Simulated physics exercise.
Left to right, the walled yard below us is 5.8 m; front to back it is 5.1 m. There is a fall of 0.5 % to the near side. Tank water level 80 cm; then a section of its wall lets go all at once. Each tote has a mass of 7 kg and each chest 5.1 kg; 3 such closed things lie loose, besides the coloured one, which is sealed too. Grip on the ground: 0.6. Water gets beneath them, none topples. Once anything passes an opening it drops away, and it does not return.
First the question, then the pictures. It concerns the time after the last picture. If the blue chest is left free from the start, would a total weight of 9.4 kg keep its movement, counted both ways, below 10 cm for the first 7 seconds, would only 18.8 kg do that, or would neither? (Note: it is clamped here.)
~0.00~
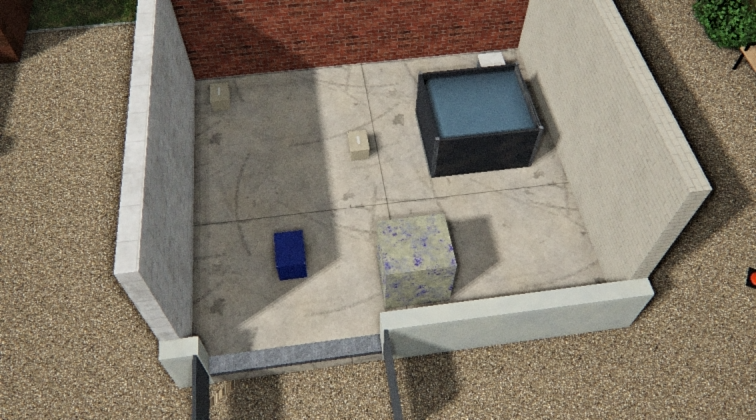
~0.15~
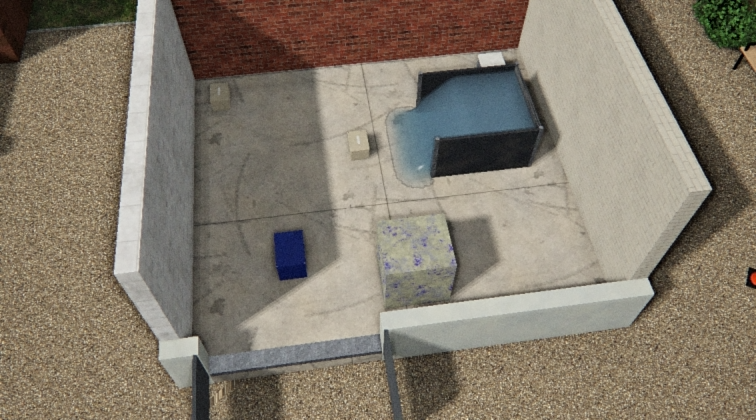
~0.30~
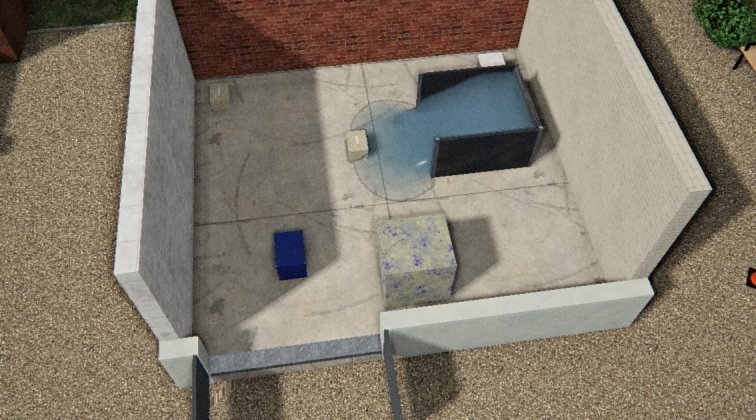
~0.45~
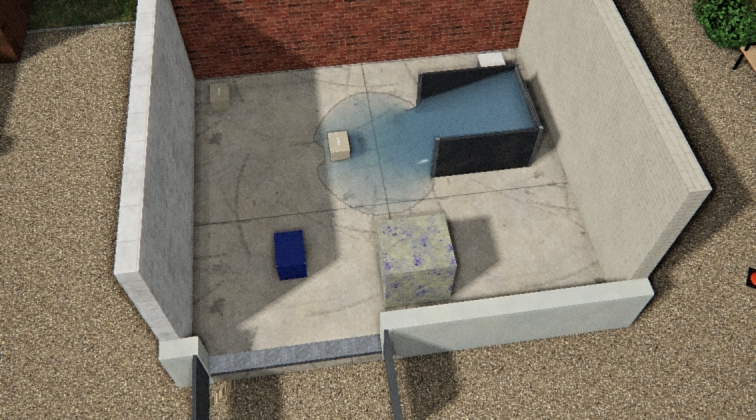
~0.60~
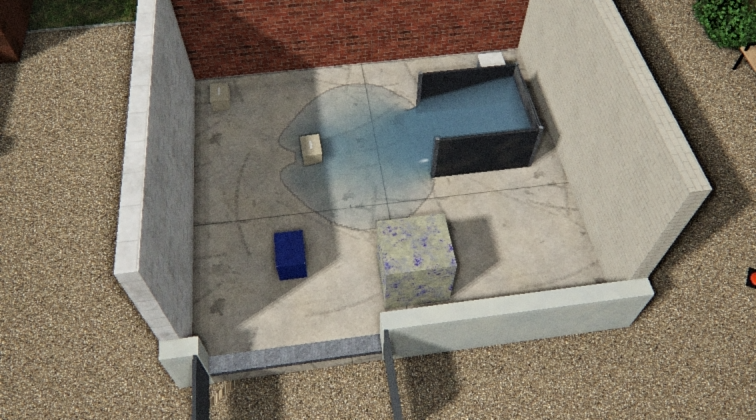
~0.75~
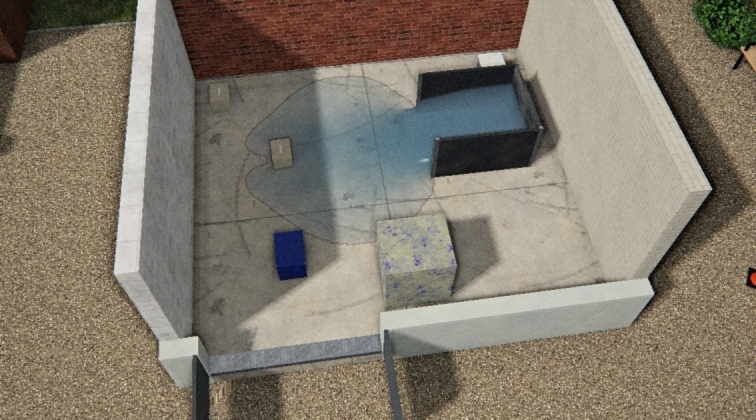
Neither does.
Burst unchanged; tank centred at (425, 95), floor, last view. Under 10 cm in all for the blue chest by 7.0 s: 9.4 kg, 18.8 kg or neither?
Result, then: Both fail.
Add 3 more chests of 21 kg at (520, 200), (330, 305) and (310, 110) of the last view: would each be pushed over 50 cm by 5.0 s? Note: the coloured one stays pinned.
Order as listed: Inside the limit, inside the limit, outside the limit.
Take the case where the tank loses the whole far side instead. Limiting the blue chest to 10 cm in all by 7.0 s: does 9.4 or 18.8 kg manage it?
In that case, it takes the heavy one.
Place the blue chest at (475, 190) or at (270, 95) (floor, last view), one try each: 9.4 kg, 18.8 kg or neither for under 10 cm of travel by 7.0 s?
In turn: Either load holds; neither holds.
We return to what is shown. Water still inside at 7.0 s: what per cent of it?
I'd say some 64 percent hasn't gone yet.
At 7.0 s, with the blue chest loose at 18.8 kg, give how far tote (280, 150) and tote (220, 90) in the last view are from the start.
The first has moved 350 cm and the second 250 cm from the start.
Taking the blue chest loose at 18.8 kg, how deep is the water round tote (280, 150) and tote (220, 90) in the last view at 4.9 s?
About 7 and 8 cm.
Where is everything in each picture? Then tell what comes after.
The blue chest at (289, 248) rests on the ground; 1.9 m2 under water; 0 of 4 have shifted, in the first picture.
The blue chest at (289, 248) rests on the ground; 2.8 m2 under water; 0 of 4 have shifted, in the second picture.
The blue chest at (289, 248) rests on the ground; water covers 3.9 m2; 0 of 4 have shifted, in the third picture.
The blue chest at (289, 248) rests on the ground; water covers 5.4 m2; 1 of 4 have shifted, in the fourth picture.
The blue chest at (289, 248) rests on the ground; 7.2 m2 under water; 1 of 4 have shifted, in the fifth picture.
The blue chest at (289, 248) rests on the ground; water covers 9.3 m2; 1 of 4 have shifted, in the sixth picture.
After 1.4 s the blue chest would be 14 cm from its start with 9.4 kg and 1 cm from its start with 18.8 kg; 4 cm of water round it then.
After 3.1 s the blue chest would be gone out with 9.4 kg and 140 cm from its start with 18.8 kg; 11 cm of water round it then.
After 4.9 s the blue chest would be gone out with 9.4 kg and gone out with 18.8 kg.
After 7.0 s the blue chest would be gone out with 9.4 kg and gone out with 18.8 kg.
